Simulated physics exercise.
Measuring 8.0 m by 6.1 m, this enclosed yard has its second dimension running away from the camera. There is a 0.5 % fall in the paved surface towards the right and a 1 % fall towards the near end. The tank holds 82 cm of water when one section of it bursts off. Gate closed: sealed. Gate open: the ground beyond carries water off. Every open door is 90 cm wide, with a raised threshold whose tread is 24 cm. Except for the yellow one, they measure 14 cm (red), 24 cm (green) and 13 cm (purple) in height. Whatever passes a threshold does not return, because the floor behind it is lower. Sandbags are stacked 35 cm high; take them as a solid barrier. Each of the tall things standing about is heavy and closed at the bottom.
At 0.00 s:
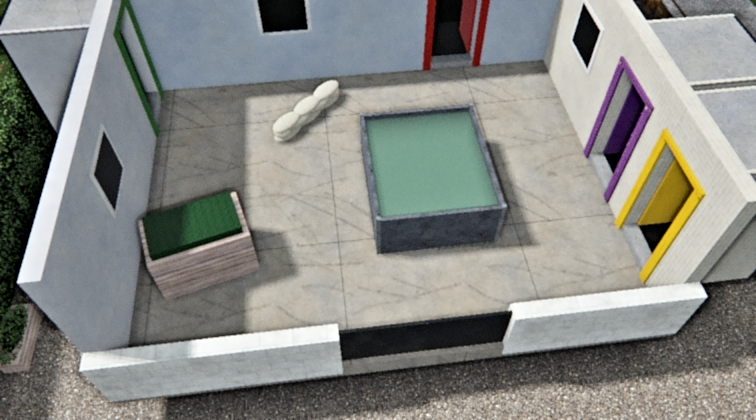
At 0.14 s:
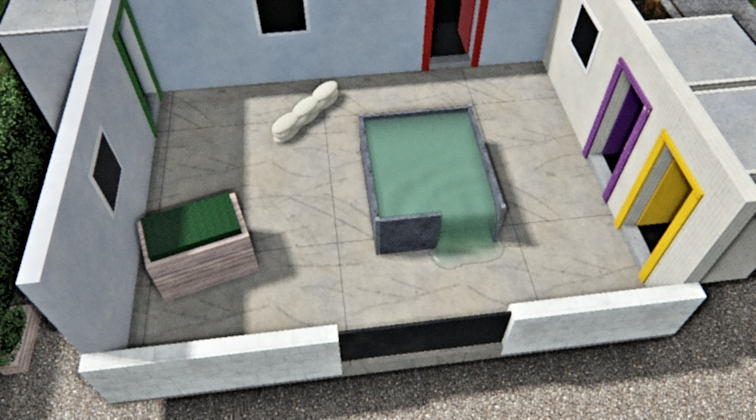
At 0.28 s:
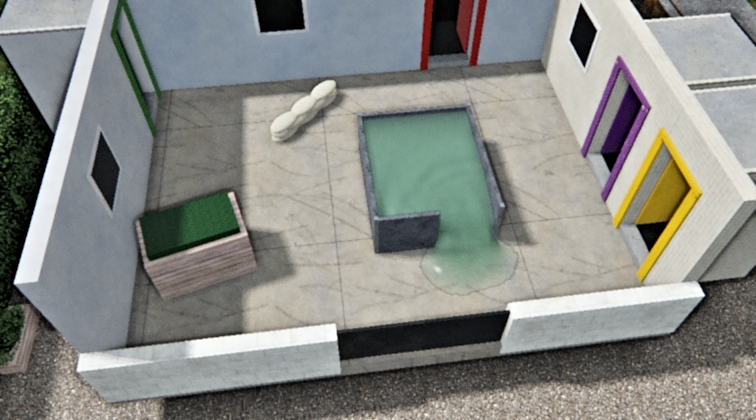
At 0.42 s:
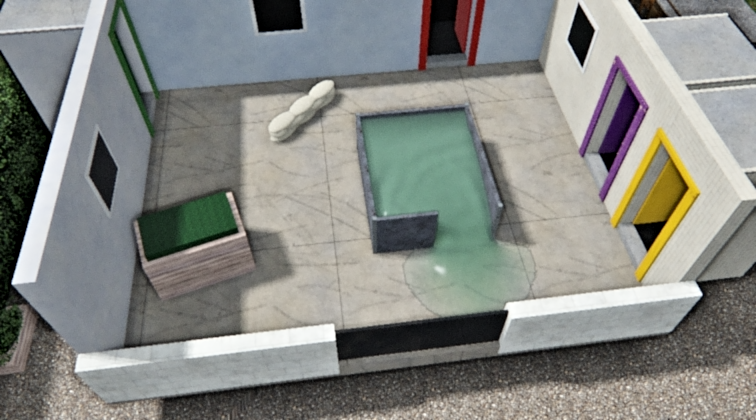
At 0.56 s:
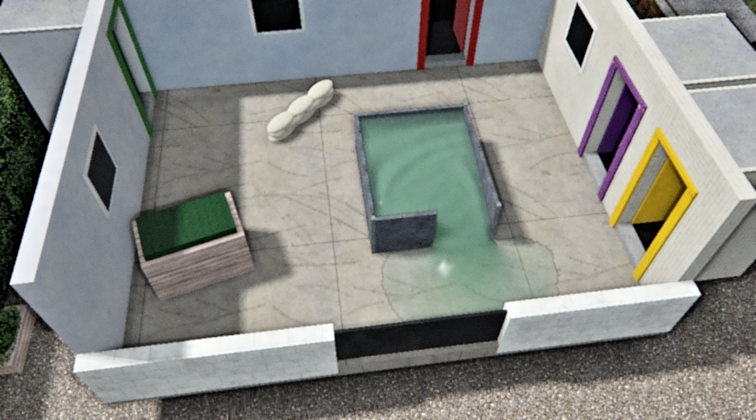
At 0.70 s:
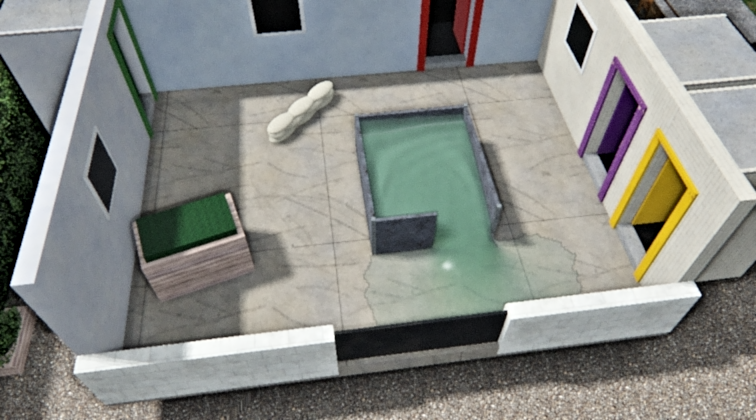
A big grey tank of green water sat in a walled yard until part of its front side opened, and the water poured out through the gap and spread across the paved floor, mostly toward the right.
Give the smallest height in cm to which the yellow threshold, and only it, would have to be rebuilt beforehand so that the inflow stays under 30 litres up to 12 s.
Roughly 24 cm.
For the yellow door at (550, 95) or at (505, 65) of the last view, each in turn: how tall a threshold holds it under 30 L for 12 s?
Around 10.0 and 12.5 cm respectively.
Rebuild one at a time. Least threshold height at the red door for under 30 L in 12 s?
At the red door it takes roughly 8.5 centimetres.
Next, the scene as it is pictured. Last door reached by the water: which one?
I'd say the green door.
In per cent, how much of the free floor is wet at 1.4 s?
Around 15 per cent of the free floor.
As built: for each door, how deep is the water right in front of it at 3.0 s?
Red door 0 cm, green door 0 cm, purple door 8 cm, yellow door 26 cm.
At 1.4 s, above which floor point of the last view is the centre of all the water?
Roughly (443, 226).
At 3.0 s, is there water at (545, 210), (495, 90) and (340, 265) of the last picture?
First wet through, second bone-dry, third wet through.
After 1.4 s water covers 15 % of the floor, deepest (54 cm) near (487, 322); it has not reached the yellow door.
After 3.0 s water covers 45 % of the floor, deepest (41 cm) near (639, 314); 26 cm at the yellow door, 55 litres in over its 14 cm threshold.
After 12.0 s water covers 95 % of the floor, deepest (19 cm) near (136, 252); 8 cm at the yellow door, 154 litres in over its 14 cm threshold.
At the yellow door as built, the water arrived by 1.6 s and peaked near 26 cm at 2.8 s.
Run again over the same 12 s with other heights there, 61 litres in over 20 cm, 15 litres over 27 cm. The limit of 30 litres is kept from about 24 cm up.
